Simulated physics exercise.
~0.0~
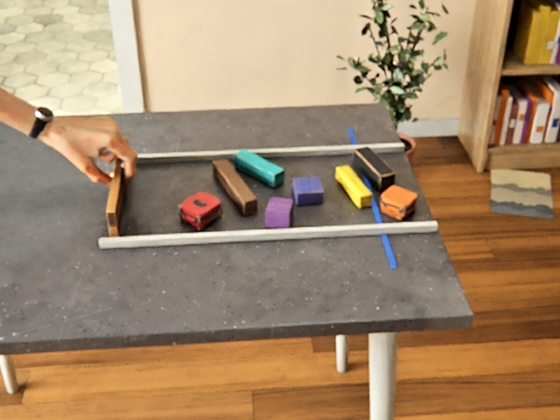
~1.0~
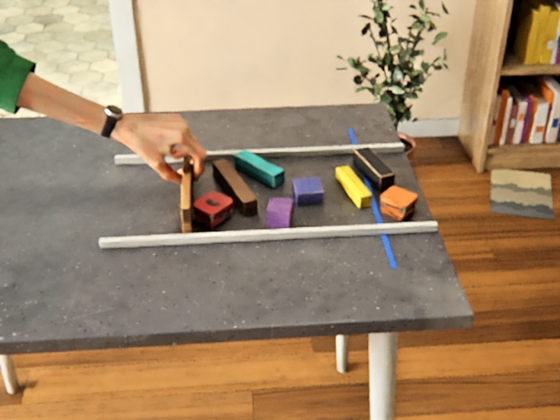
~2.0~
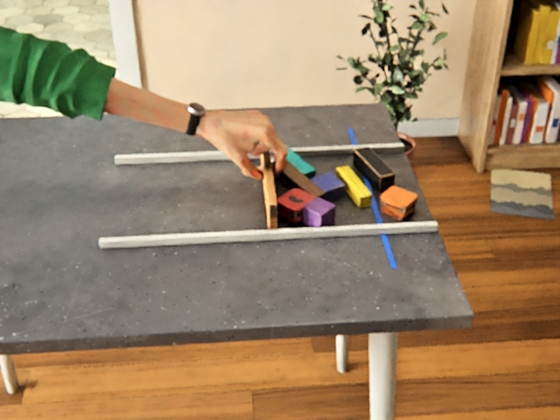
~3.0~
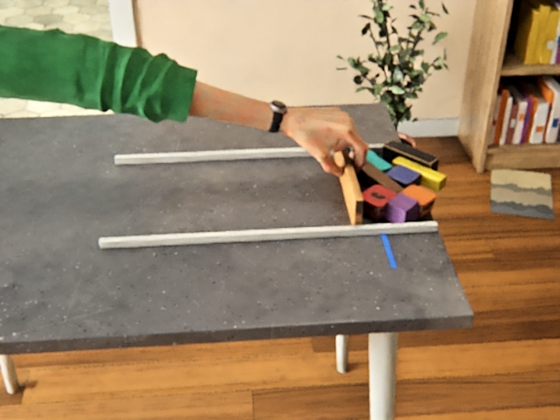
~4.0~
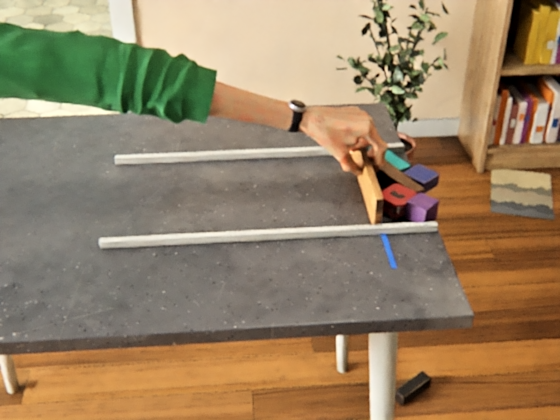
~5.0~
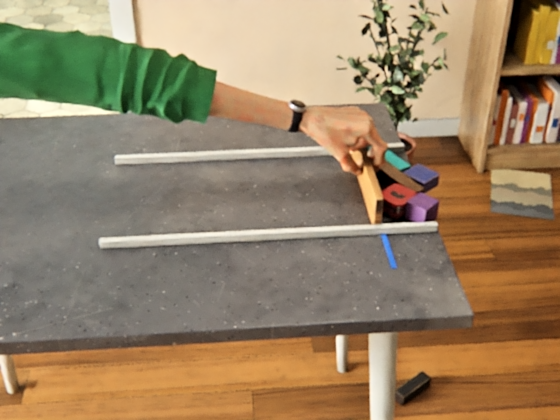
The clip opens on a gray table where a hand holds a small wooden board upright at the left end of two pale rails, with colorful blocks scattered between them toward a blue strip of tape. The hand slides the board right, reaching the red block first. It keeps pushing, gathering the red, brown, purple and teal pieces together. The bunch then shoves the yellow, black and orange blocks past the tape to the table's right edge. Those three leave the tabletop, and the black one lies on the wooden floor. The board stops near the tape, with the remaining blocks crowded at the edge.
